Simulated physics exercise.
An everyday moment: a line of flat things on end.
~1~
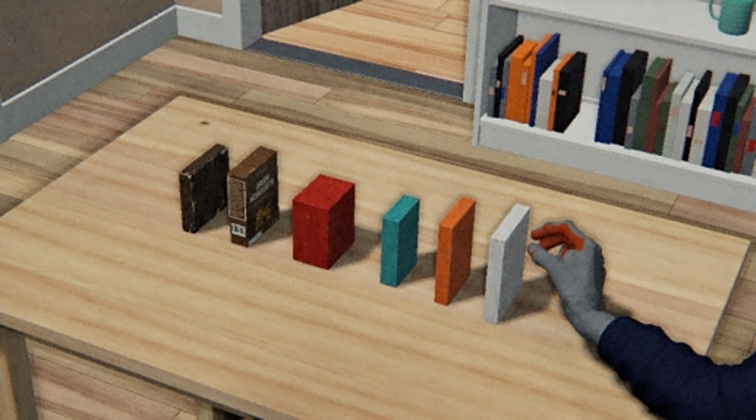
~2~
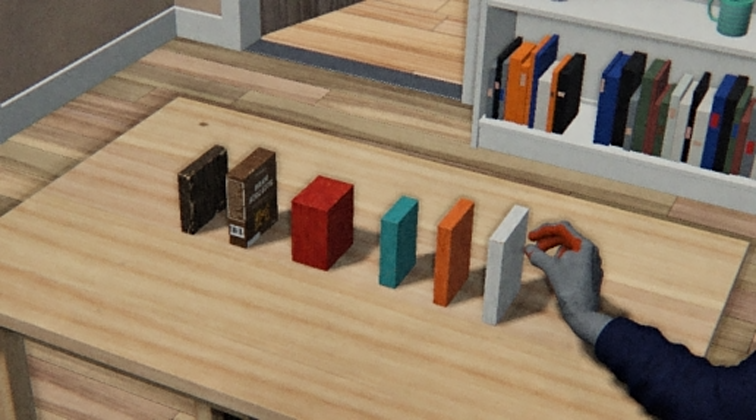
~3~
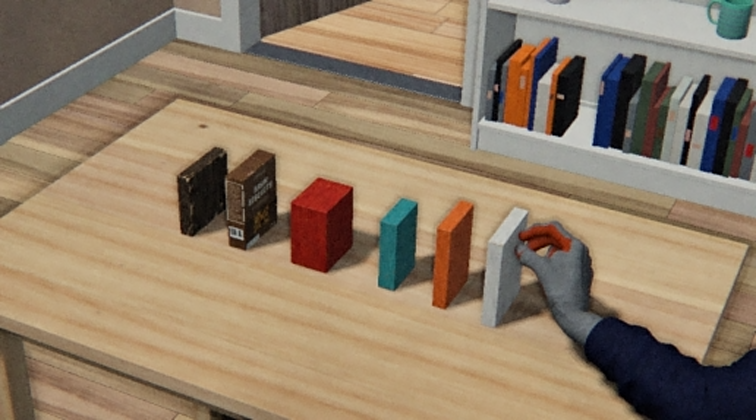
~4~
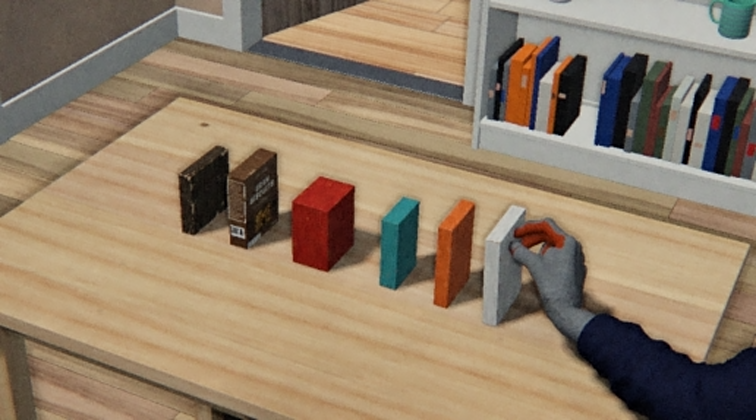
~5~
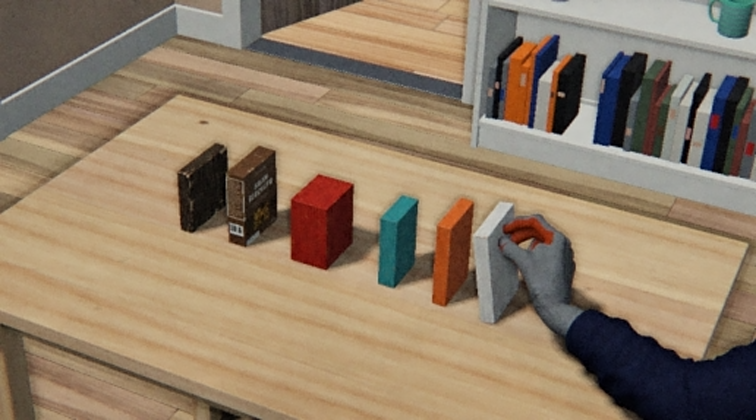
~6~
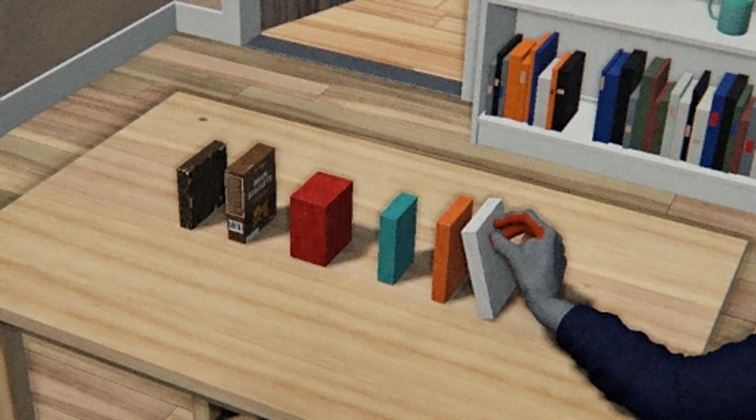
Six upright book-like blocks stand in a spaced line across a pale wooden table, seen from above at an angle, with a shelf of books behind at the right. From left to right they are black, brown, red, turquoise, orange and white. A grey hand in a dark blue sleeve moves in slightly from the right and tilts the white one leftward toward the orange one, while the others stay upright.
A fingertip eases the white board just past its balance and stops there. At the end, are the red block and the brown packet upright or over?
The red block is still upright, the brown packet is still upright.
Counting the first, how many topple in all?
In all, 3.
Then, 0.30 s after the last picture, white board 60° over; orange block tipped 44° from how it was; turquoise board tipped 22° from how it was.
Then, 0.40 s after the last picture, white board 70° over; red block tipped 8° from how it was near (312, 214); orange block tipped 64° from how it was; turquoise board tipped 57° from how it was.
At rest, tipped over on the table, orange block and turquoise board; the other 2 in place. Seen from the same camera at the end, red block near (296, 212), brown packet near (252, 194).
